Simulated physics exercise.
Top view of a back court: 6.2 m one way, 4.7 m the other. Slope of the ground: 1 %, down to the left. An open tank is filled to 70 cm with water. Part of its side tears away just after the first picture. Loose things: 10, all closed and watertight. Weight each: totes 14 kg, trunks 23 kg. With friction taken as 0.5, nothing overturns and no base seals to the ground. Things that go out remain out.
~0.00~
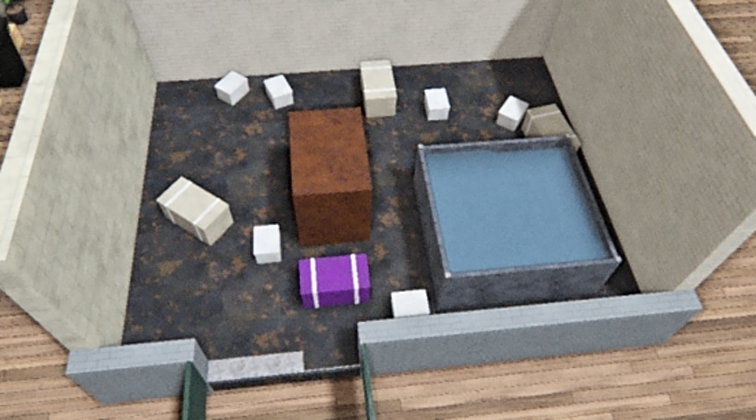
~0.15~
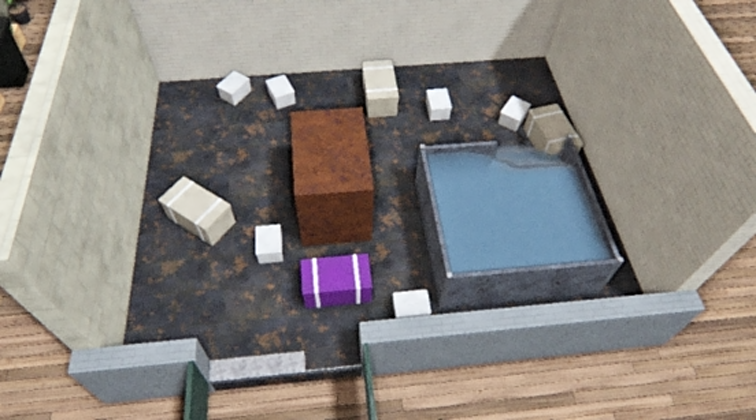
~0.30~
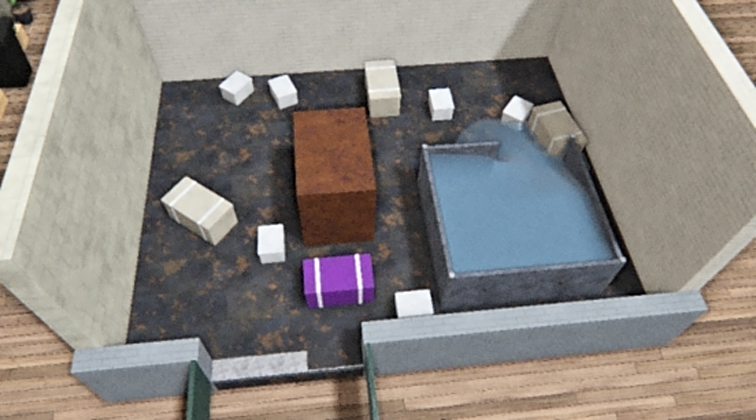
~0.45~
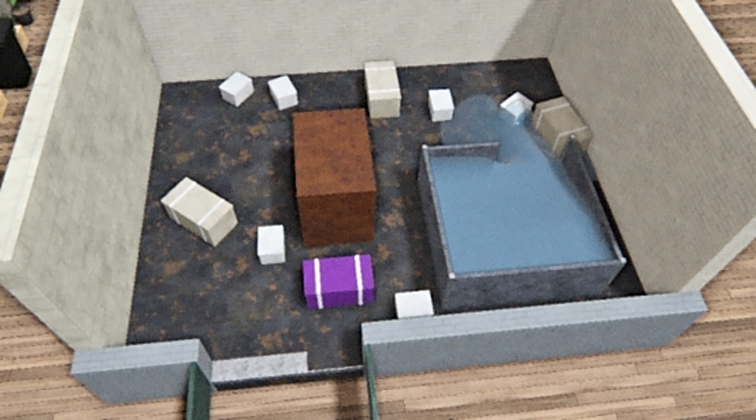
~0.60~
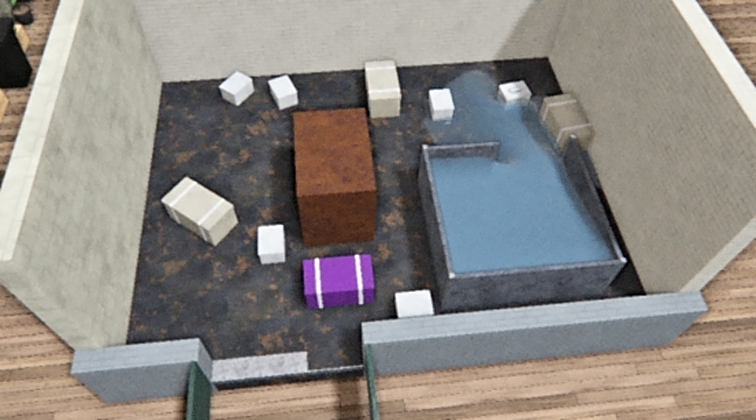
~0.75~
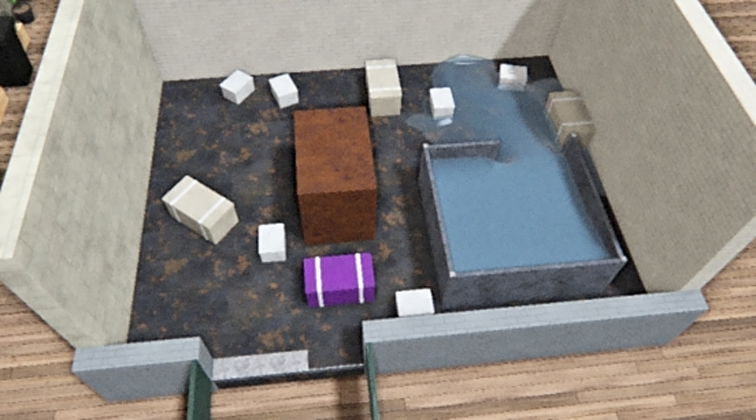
Walled back court with water pouring from a tank's broken far side, spreading toward the back wall and shifting a pale trunk and white block.
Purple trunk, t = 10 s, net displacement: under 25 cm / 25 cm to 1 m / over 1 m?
Outcome: A short move.
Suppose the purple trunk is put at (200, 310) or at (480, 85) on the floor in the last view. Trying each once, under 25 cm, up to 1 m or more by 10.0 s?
In turn: It gets carried off; it travels far.
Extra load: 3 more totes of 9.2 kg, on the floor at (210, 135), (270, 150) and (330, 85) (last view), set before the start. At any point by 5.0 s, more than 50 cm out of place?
Well, in that order it's higher, higher and higher.
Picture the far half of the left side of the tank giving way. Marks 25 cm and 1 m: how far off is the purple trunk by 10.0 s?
From there, the purple trunk gets swept far.
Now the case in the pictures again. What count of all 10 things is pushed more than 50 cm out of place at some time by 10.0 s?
It works out to 7.
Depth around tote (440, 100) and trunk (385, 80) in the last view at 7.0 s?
I'd put it at 8 cm and 8 cm respectively.
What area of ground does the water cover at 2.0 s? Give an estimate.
Wet: Near 12 m2.
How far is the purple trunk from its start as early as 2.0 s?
Displacement by then near 0 cm.
After 2.0 s the purple trunk is near (339, 272), 0.0 m from its start, aground; 0 of 10 are out; 2 afloat.
After 4.5 s the purple trunk is near (339, 272), 0.0 m from its start, aground; 0 of 10 are out; 3 afloat.
After 7.0 s the purple trunk is near (339, 272), 0.0 m from its start, aground; 0 of 10 are out; 4 afloat.
After 10.0 s the purple trunk is near (355, 239), 0.5 m from its start, afloat; 2 of 10 are out; 3 afloat.
